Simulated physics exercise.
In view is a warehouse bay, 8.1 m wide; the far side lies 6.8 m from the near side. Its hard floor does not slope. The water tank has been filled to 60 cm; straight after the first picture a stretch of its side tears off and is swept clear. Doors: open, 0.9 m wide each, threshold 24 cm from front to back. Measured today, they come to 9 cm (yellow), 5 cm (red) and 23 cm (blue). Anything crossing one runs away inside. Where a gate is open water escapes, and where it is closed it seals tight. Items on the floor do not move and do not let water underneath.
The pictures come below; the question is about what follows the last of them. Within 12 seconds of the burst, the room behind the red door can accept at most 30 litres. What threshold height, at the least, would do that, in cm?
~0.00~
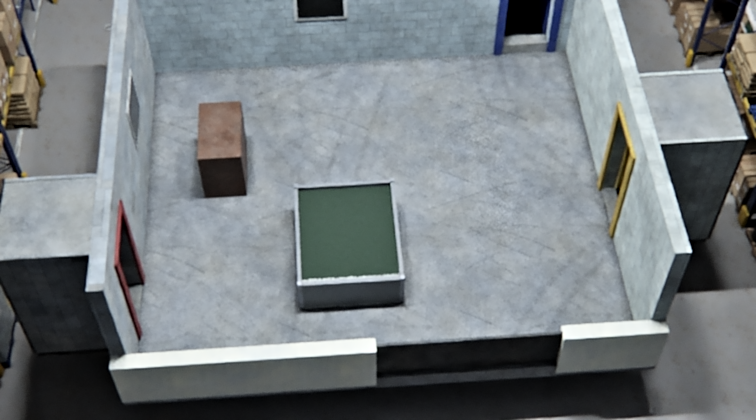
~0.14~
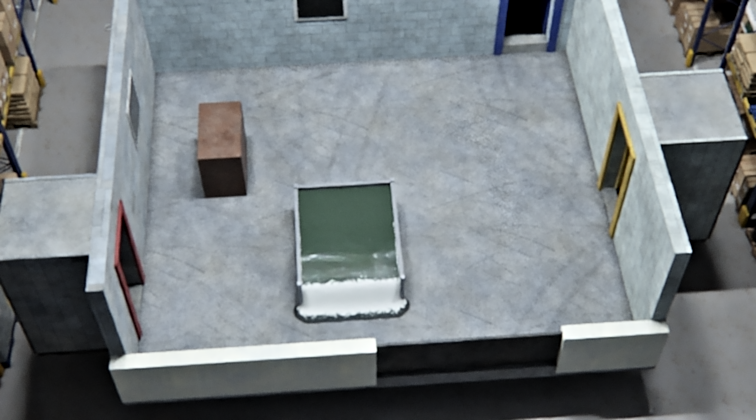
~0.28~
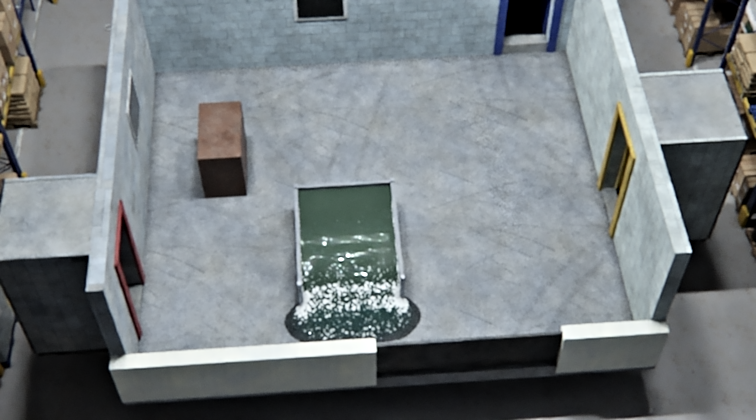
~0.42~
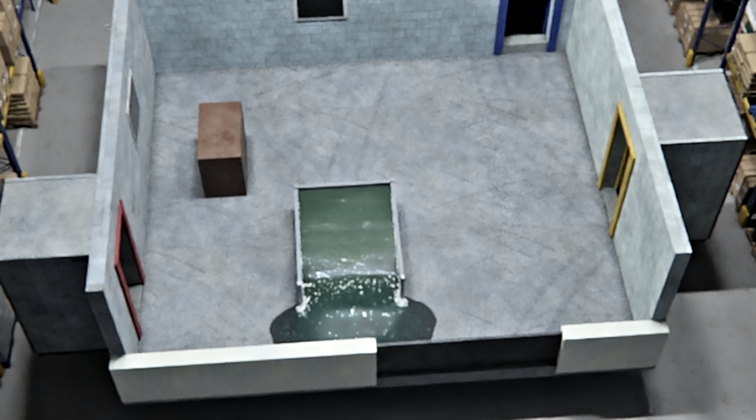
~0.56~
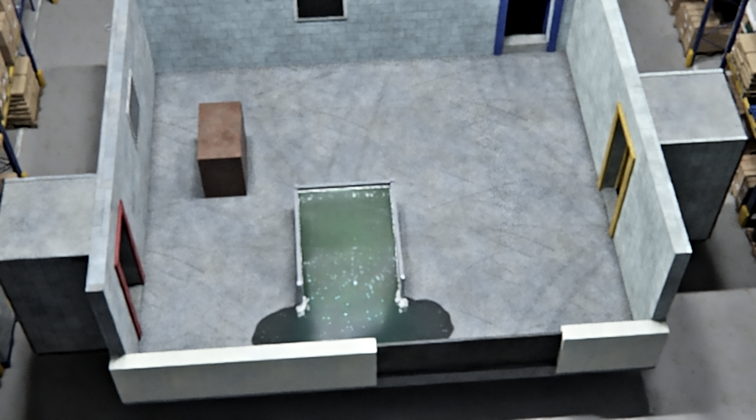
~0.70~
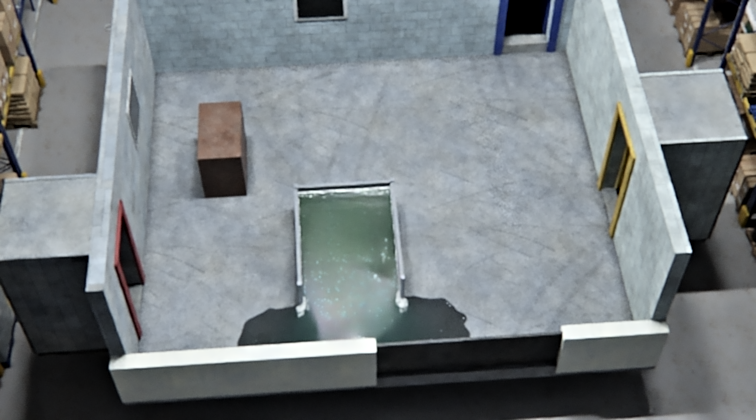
Roughly 12 cm at minimum.
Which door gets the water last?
The blue one.
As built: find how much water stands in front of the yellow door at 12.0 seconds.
2.5 cm.
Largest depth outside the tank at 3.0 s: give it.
About 26 cm.
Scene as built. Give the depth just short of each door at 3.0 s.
The yellow door has 4 cm, the red door 15 cm and the blue door 0 cm.
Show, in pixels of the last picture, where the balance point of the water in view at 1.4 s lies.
Centre of mass: About (350, 299) px.
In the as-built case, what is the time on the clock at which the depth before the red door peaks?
Peak time: About 2.6 s.
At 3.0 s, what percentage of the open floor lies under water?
Some 30 in a hundred.
After 1.4 s water covers 10 % of the floor, deepest (42 cm) near (352, 366); it has not reached the red door.
After 3.0 s water covers 30 % of the floor, deepest (26 cm) near (137, 381); 15 cm at the red door, 32 litres in over its 5 cm threshold.
After 12.0 s water covers 95 % of the floor, deepest (6 cm) near (332, 74); 4 cm at the red door, 115 litres in over its 5 cm threshold.
At the red door as built, the water arrived by 2.1 s and peaked near 16 cm at 2.6 s.
Run again over the same 12 s with other heights there, 37 litres in over 11 cm, 22 litres over 13 cm. The limit of 30 litres is kept from about 12 cm up.
